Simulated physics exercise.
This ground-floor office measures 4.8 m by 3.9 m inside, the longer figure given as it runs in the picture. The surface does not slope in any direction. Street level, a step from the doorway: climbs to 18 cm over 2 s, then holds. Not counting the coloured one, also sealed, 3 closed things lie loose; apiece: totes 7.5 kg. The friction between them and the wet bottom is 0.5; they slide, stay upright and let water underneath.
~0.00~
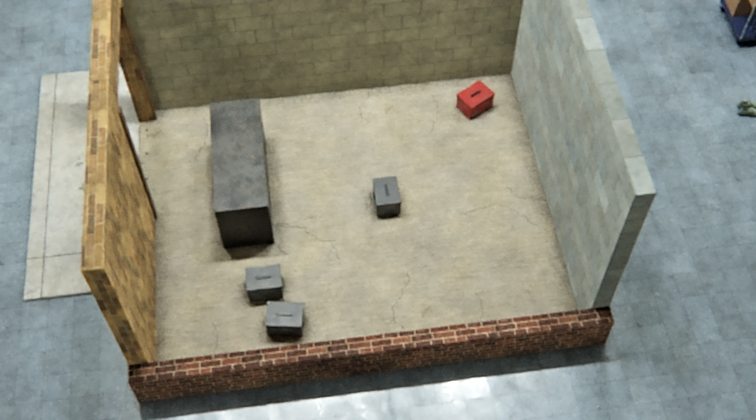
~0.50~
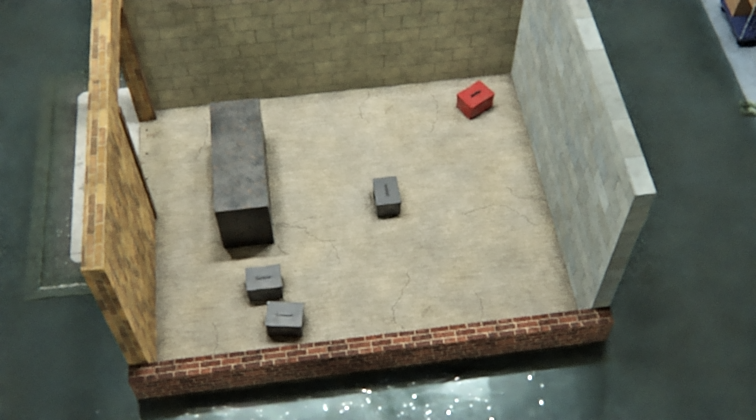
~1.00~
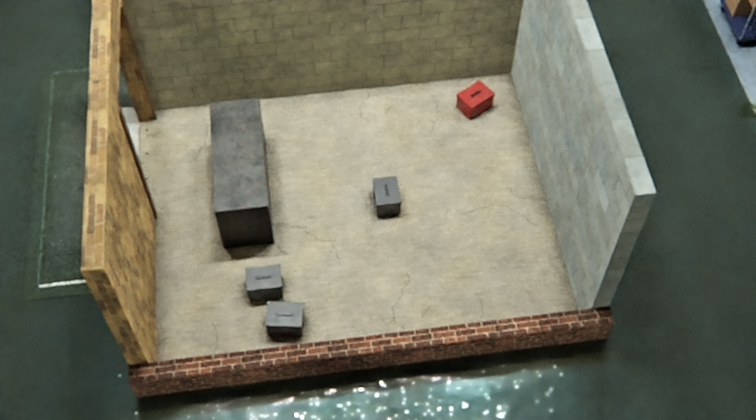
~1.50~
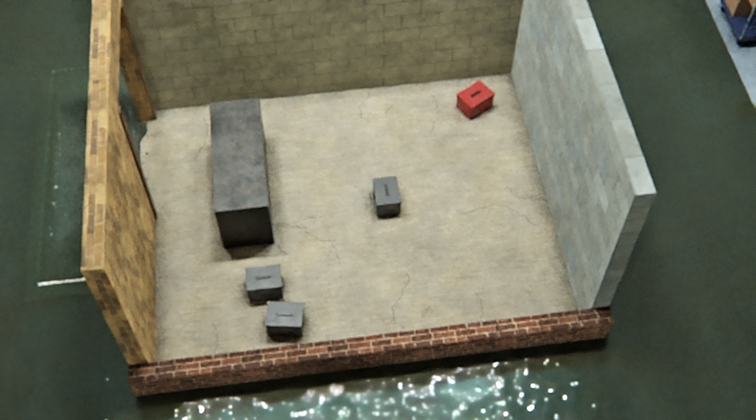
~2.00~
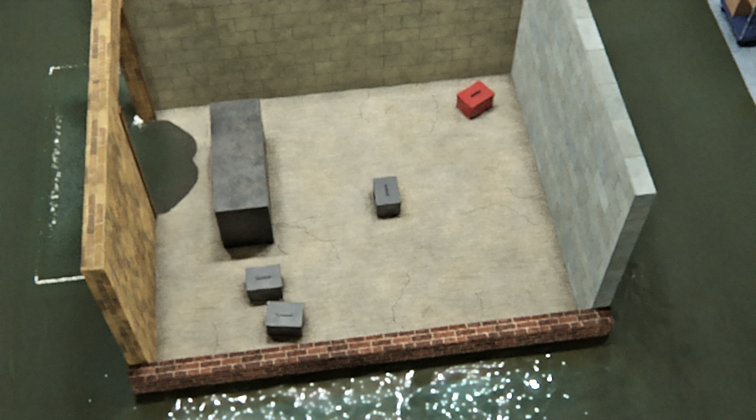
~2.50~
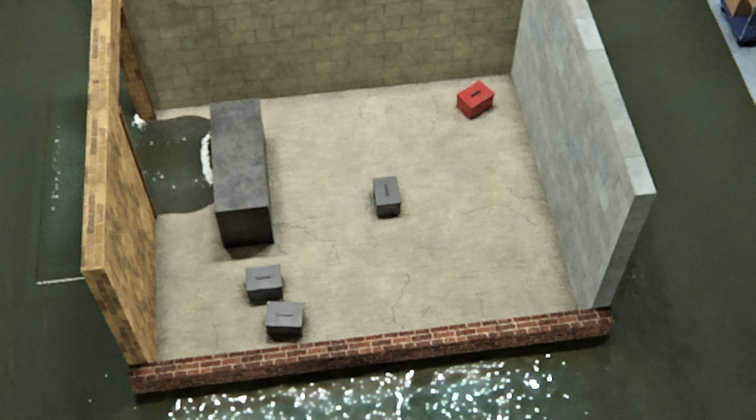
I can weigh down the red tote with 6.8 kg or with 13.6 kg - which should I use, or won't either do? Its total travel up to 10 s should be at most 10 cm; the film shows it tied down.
Go with the heavier one.
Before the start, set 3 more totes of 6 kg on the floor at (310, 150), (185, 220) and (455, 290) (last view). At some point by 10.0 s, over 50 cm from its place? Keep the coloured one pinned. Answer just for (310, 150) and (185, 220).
Respectively, not exceeded and exceeded.
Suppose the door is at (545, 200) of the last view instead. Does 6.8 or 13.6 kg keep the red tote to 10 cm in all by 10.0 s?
The small mass already works.
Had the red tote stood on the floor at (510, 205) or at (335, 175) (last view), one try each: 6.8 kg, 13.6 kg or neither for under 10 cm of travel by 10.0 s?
For the first spot only the heavier suffices, for the second the lighter suffices.
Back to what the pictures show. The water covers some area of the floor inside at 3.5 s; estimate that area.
I'd put it close to 3.5 m2.
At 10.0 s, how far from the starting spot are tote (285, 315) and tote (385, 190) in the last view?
Shifts: 60 cm / 0 cm.
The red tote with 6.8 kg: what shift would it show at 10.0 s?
140 cm.
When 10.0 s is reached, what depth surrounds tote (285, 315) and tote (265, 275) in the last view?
Some 5 cm at the first, some 4 cm at the second.
After 3.5 s the red tote would be 0 cm from its start with 6.8 kg and 0 cm from its start with 13.6 kg; 0 cm of water round it then.
After 4.5 s the red tote would be 0 cm from its start with 6.8 kg and 0 cm from its start with 13.6 kg; 1 cm of water round it then.
After 7.0 s the red tote would be 24 cm from its start with 6.8 kg and 0 cm from its start with 13.6 kg; 6 cm of water round it then.
After 10.0 s the red tote would be 144 cm from its start with 6.8 kg and 0 cm from its start with 13.6 kg; 8 cm of water round it then.
